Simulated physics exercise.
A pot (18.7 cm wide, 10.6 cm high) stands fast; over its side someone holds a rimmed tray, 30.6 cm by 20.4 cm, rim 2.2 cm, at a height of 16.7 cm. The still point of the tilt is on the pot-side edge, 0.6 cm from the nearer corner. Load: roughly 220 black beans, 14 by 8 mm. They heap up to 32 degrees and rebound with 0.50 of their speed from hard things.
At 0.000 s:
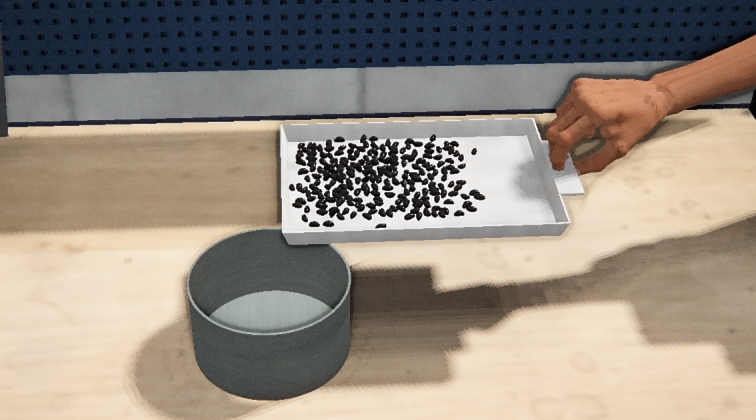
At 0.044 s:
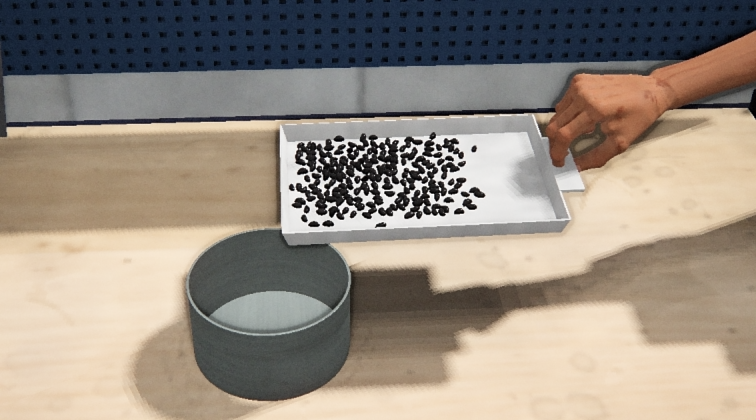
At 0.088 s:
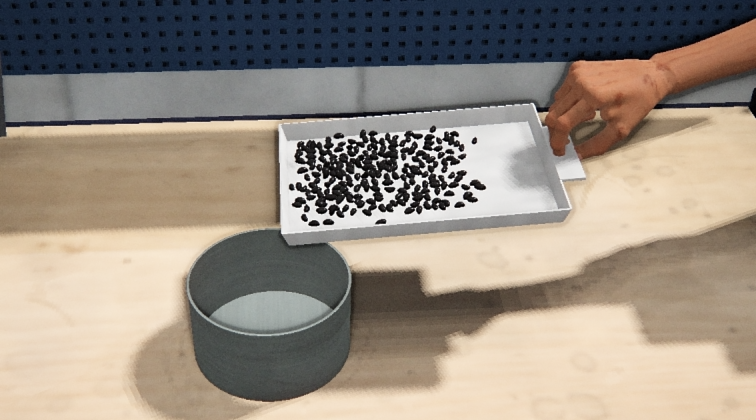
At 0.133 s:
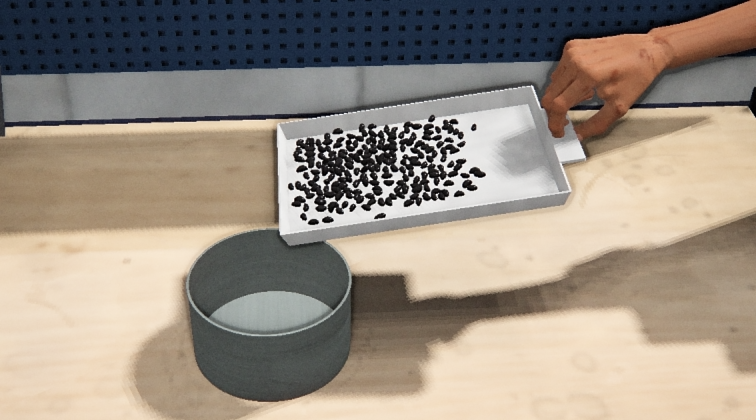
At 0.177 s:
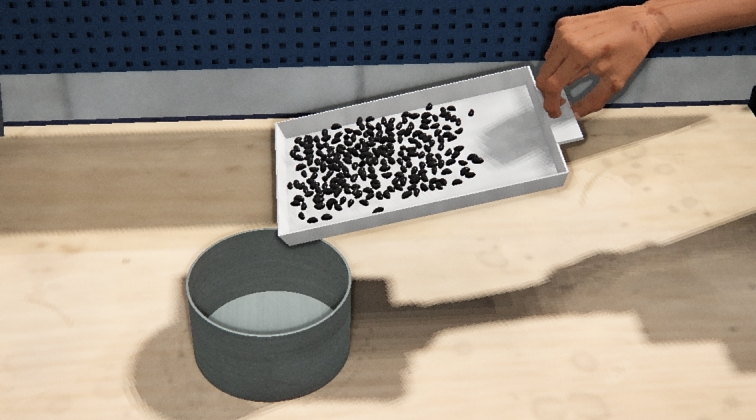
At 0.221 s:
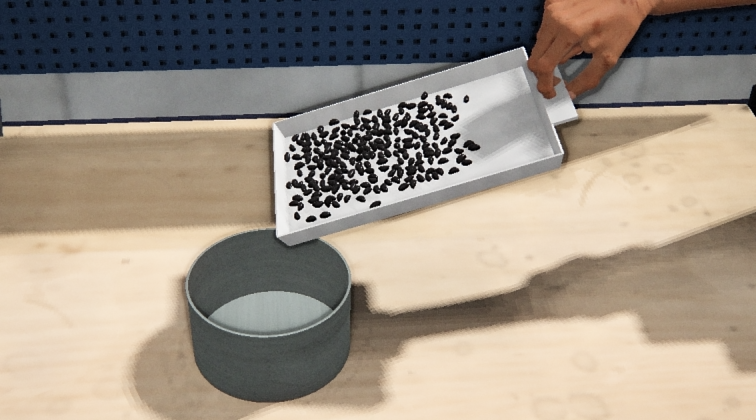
At the start, a hand holds a white rimmed tray of scattered black beans level above a wooden surface, beside a dark round pot. The hand then raises the tray's right end, slowly at first and then faster, until the tray slopes down to the left, the beans still spread across it.
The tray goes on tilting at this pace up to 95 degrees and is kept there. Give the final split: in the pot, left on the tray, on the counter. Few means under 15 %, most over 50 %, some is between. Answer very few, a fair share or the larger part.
In the pot: The larger part; left on the tray: Very few; on the counter: A fair share.
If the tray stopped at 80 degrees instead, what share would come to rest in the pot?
It would be near 55 per cent.
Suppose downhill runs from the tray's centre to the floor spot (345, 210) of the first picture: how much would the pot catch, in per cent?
Some 95 per cent.
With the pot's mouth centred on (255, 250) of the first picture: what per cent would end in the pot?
Some 80 per cent.
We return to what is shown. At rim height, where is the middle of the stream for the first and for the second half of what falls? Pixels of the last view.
At about (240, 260), then at (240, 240).
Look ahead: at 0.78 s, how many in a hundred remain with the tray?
Some 60 per cent of the load.
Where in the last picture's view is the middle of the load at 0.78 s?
At about (258, 195).
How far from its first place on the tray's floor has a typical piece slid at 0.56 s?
Roughly 6 cm.
After 0.56 s, tilt 56 degrees; the tray holds 100 %, the pot 0 %.
Then, at 0.78 s, tilt 80 degrees; the tray holds 60 %, the pot 15 %.
After 1.12 s, tilt 95 degrees; the tray holds 0 %, the pot 55 %.
In the end, at 2.3 s, pot 60 %, tray 0 %, counter 40 %.
